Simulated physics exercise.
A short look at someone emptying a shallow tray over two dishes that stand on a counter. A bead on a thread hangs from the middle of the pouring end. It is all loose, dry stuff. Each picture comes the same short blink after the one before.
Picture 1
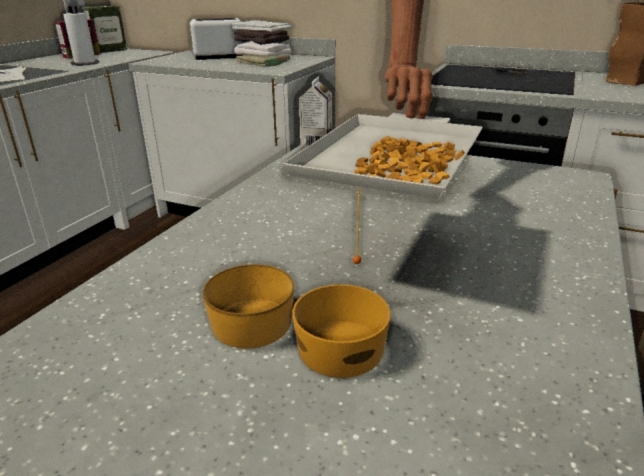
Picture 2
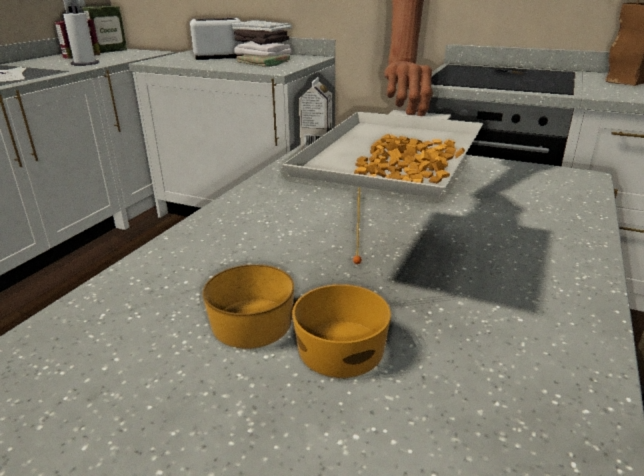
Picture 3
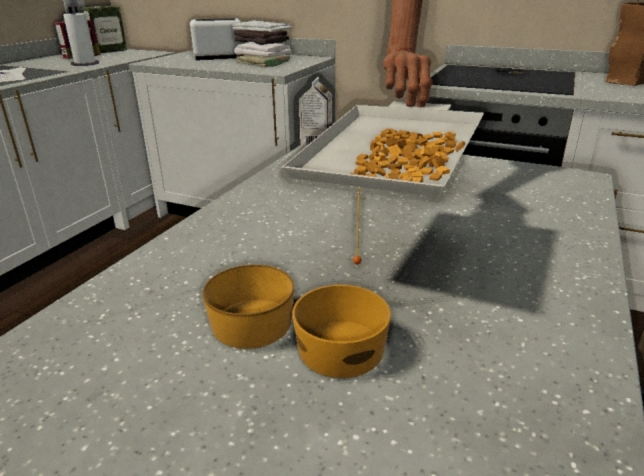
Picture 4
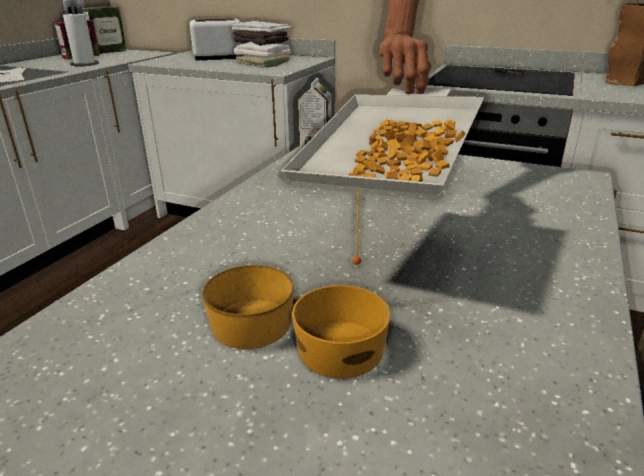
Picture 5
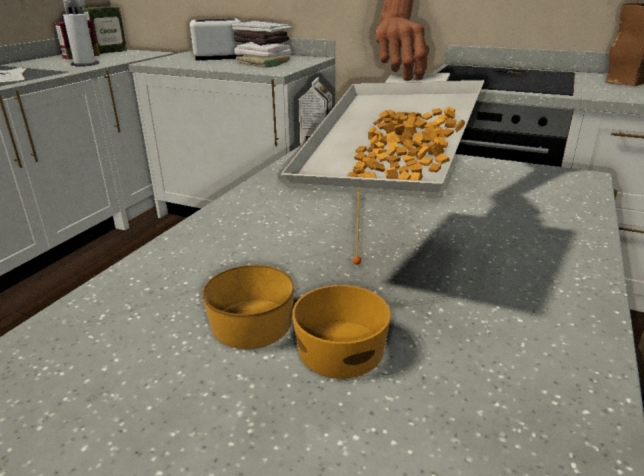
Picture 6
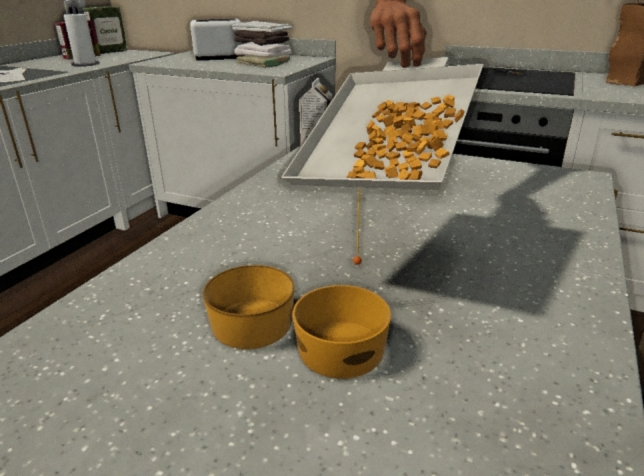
On a speckled kitchen counter, a hand gradually raising the far end of a shallow tray of small crackers behind two mustard-yellow dishes.
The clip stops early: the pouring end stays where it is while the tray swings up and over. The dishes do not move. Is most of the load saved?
In the dishes lies only the smaller part of it.
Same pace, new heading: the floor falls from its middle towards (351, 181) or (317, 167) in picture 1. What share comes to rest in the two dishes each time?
In turn 50 and 0 in a hundred.
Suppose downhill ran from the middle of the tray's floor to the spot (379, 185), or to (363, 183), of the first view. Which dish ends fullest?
First right, then the right dish.
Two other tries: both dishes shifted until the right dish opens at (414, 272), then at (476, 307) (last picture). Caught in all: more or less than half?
First under half, then not half.
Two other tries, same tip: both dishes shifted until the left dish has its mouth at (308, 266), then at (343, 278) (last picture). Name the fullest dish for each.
At the first place the left dish, at the second the left-hand dish.
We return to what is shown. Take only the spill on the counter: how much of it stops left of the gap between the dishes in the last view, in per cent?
Near 40 %.
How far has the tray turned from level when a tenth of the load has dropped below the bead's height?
Around 75° of tilt.
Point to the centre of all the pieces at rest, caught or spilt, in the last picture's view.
Around (299, 305).
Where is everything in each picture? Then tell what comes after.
The first picture shows corners of the pouring end at (290, 163) and (440, 184), level; middle of the load at (407, 159), small crackers; left dish at (226, 328); right dish at (322, 356); bead on its thread at (357, 260).
The second picture shows corners of the pouring end at (290, 163) and (440, 184), level; middle of the load at (408, 158).
The third picture shows corners of the pouring end at (290, 165) and (439, 183), tipped barely, lowest at the left corner; middle of the load at (407, 154).
The fourth picture shows corners of the pouring end at (289, 168) and (438, 181), tipped a little, lowest at the left corner; middle of the load at (407, 148).
The fifth picture shows corners of the pouring end at (288, 171) and (437, 179), tipped clearly, lowest at the left corner; middle of the load at (406, 141).
The sixth picture shows corners of the pouring end at (289, 174) and (437, 178), tipped clearly, lowest at the left corner; middle of the load at (405, 135); left dish at (226, 328); right dish at (322, 357).
Soon, tray tipped steeply; nearly all on the tray; a small part in the air.
A while on, tray tipped past a quarter turn; a small part in the right dish; a small part in the left dish; about two thirds outside both; about a quarter in the air.
Towards the end, tray tipped past a quarter turn; a small part in the right dish; a small part in the left dish; most outside both.
Finally, tray tipped past a quarter turn; a small part in the right dish; a small part in the left dish; most outside both.
